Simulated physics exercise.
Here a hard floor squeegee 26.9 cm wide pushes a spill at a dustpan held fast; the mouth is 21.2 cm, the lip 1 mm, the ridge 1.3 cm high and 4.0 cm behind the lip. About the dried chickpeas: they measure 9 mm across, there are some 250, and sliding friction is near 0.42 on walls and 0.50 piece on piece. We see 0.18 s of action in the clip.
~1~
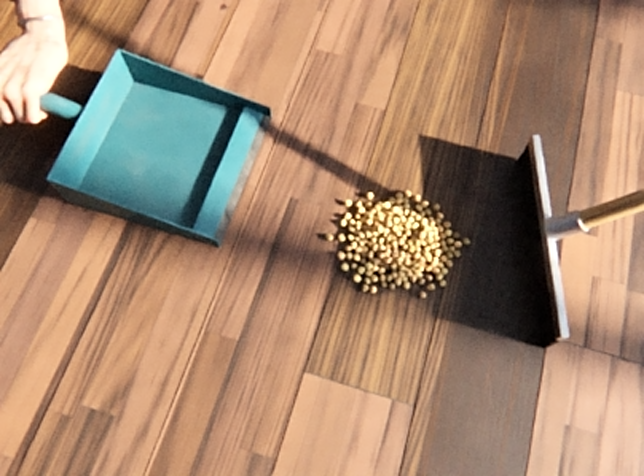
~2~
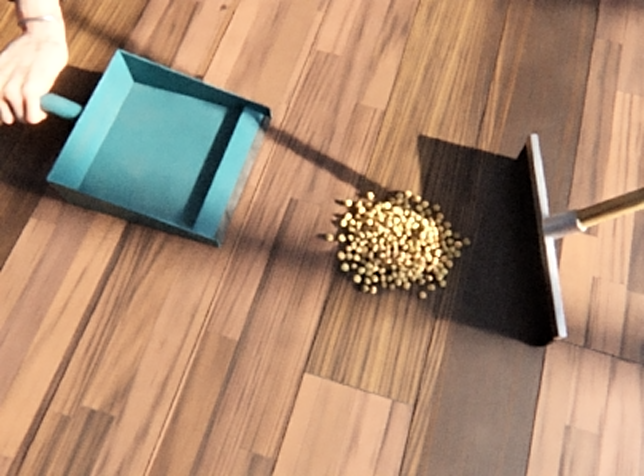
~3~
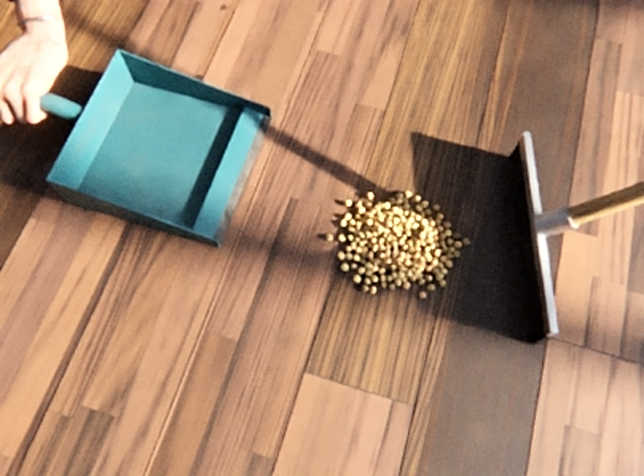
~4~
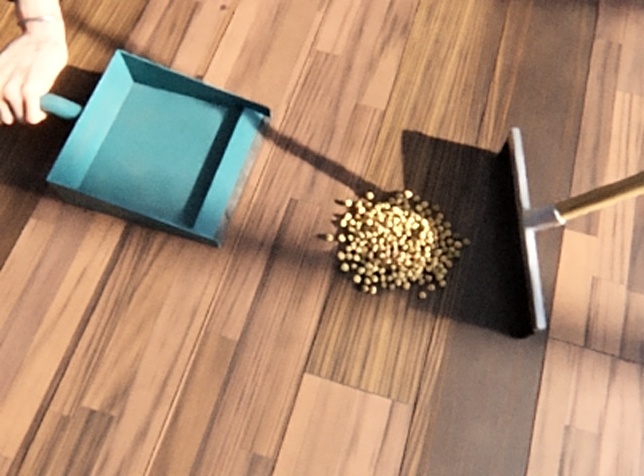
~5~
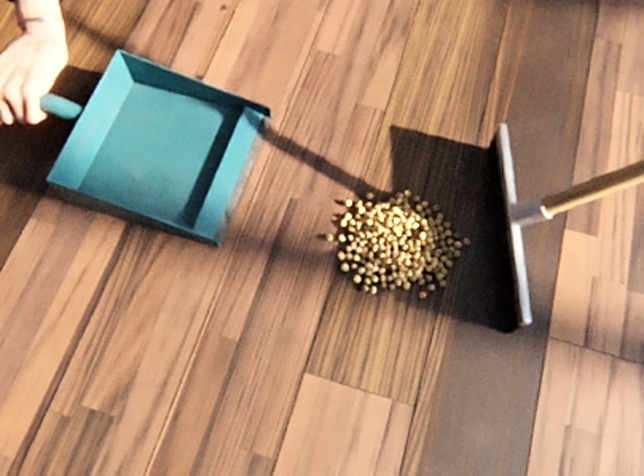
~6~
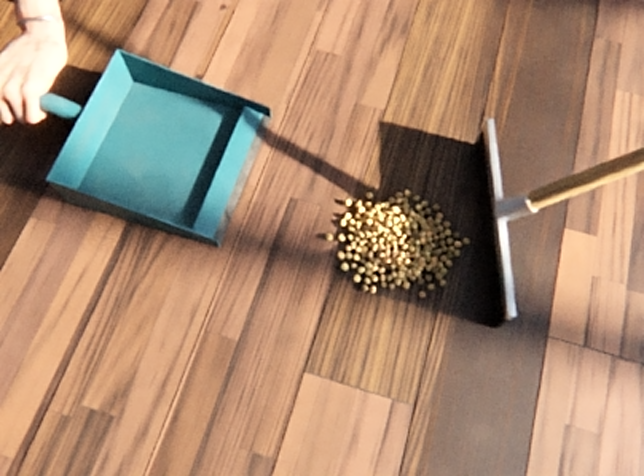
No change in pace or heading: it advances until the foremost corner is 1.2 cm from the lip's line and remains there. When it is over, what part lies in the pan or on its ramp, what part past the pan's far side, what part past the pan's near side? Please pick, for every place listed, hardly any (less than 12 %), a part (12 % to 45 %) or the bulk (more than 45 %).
In the pan or on its ramp: Hardly any, past the pan's far side: Hardly any, past the pan's near side: A part.
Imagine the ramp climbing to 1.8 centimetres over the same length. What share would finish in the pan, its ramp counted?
I'd put it near 5 per cent, ramp counted.
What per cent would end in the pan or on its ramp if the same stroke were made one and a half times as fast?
About 15 per cent.
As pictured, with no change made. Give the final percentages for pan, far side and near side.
The pan holds 5 per cent at the end, the far side 0 per cent and the near side 20 per cent.
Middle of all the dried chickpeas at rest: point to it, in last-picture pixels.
Centre at rest, approx.: (263, 210) px.
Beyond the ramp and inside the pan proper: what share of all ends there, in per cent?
About 0 %.
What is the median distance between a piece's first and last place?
18 cm or thereabouts.
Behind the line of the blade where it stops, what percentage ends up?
Estimate: Near 20 %.
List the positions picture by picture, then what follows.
Blade from (561, 336) to (533, 142), moved 0.0 cm, 0 of the pieces shifted so far; middle of the pieces at (397, 241); pan at (161, 155), in the first frame.
Blade from (558, 335) to (531, 142), moved 0.3 cm, 0 of the pieces shifted so far; middle of the pieces at (397, 241), in the second frame.
Blade from (550, 332) to (524, 139), moved 1.3 cm, 0 of the pieces shifted so far; middle of the pieces at (397, 241), in the third frame.
Blade from (538, 327) to (513, 135), moved 2.8 cm, 0 of the pieces shifted so far; middle of the pieces at (397, 241), in the fourth frame.
Blade from (523, 321) to (500, 131), moved 4.5 cm, 0 of the pieces shifted so far; middle of the pieces at (397, 241), in the fifth frame.
Blade from (509, 315) to (488, 126), moved 6.2 cm, 0 of the pieces shifted so far; middle of the pieces at (397, 241); pan at (161, 155), in the sixth frame.
Then, 0.29 s after the last picture, middle of the blade 19 cm from the lip; 0 % over the lip, far side 0 %, near side 5 %.
Then, 0.48 s after the last picture, middle of the blade 10 cm from the lip; 0 % over the lip, far side 0 %, near side 15 %.
Then, 0.79 s after the last picture, middle of the blade 5 cm from the lip; 5 % over the lip, far side 0 %, near side 20 %.
In the end, pan 5 %, far side 0 %, near side 20 %, in front of the lip or behind the blade 75 %.
